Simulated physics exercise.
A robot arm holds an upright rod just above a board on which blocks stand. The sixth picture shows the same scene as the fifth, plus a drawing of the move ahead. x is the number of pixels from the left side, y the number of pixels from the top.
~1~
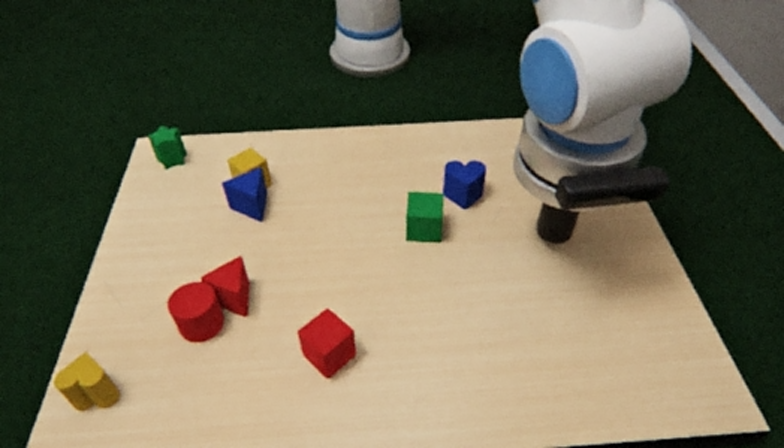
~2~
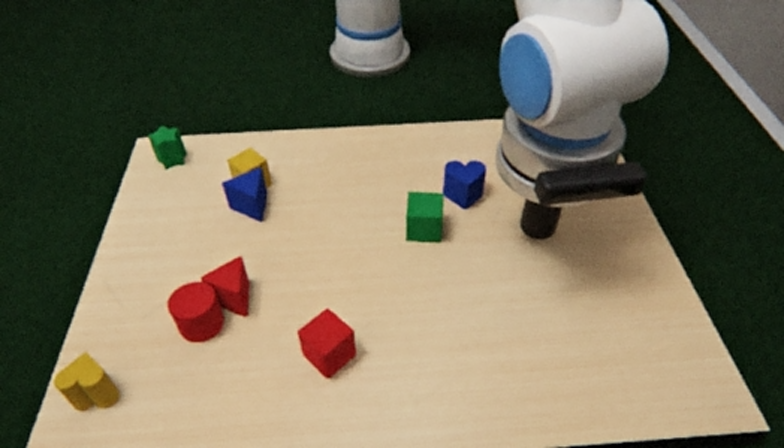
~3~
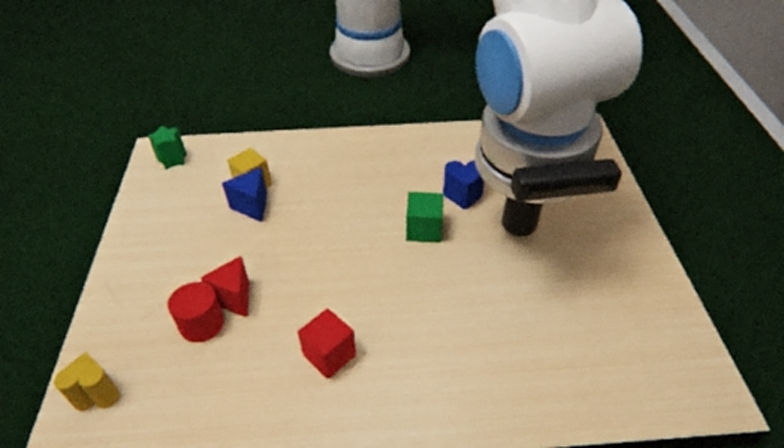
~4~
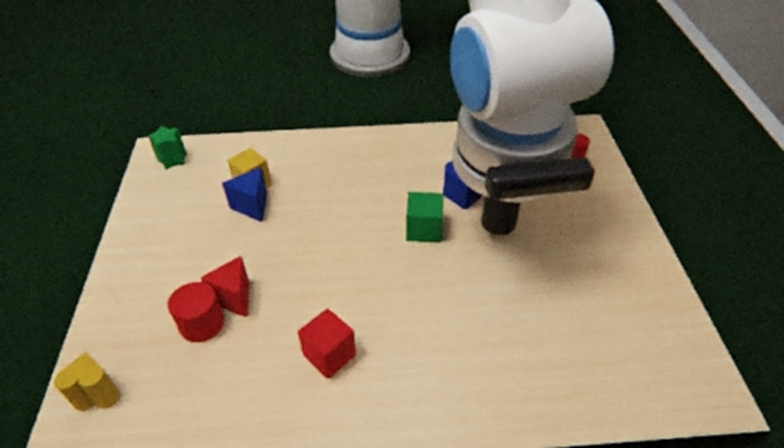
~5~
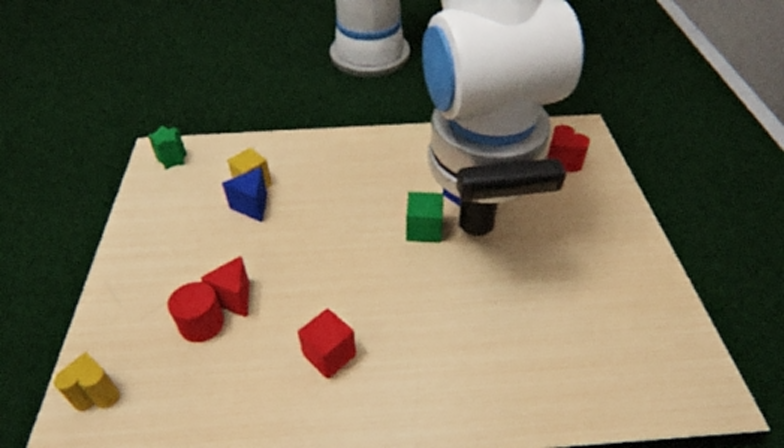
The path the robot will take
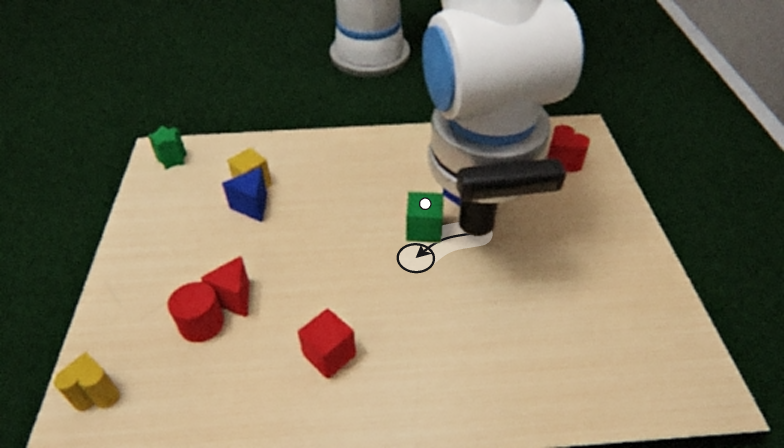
A white and blue robot arm holds a dark upright rod over a pale wooden board on dark green flooring, seen from above by a still camera. Red, yellow, blue and green blocks lie scattered, with a green cube and blue heart near the rod. The arm slides steadily left toward the green cube, covering the blue heart and revealing a red block behind, while the blocks stay still.
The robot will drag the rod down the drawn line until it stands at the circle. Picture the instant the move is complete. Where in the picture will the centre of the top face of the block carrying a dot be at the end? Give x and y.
It sits at (403, 204).
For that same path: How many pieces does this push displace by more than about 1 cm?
My answer is one.
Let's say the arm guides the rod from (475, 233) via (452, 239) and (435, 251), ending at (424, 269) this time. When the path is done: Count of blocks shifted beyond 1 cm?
One block moves.
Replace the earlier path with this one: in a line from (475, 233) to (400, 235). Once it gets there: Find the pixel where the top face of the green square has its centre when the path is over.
I'd say the green square ends with its top centre at (367, 198).
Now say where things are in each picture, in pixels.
Lower end of the rod at (554, 231), tops of blocks, green square at (425, 204), blue heart at (466, 170), in the first frame.
Rod at (538, 227), blocks as before, in the second frame.
Rod at (519, 224), blocks as before, in the third frame.
Rod at (499, 222), blocks as before, in the fourth frame.
Rod at (476, 223), green square at (425, 204), blue heart hidden, in the fifth frame.
The drawn path runs from (475, 233) over (452, 237) and (432, 245) to (416, 258); the dot is on the green square.
The first path, step by step. Halfway along, rod at (442, 231); green square at (410, 203), turned 25° clockwise.
At the end, rod at (416, 248); green square at (403, 204), turned 40° clockwise; blue heart not moved.
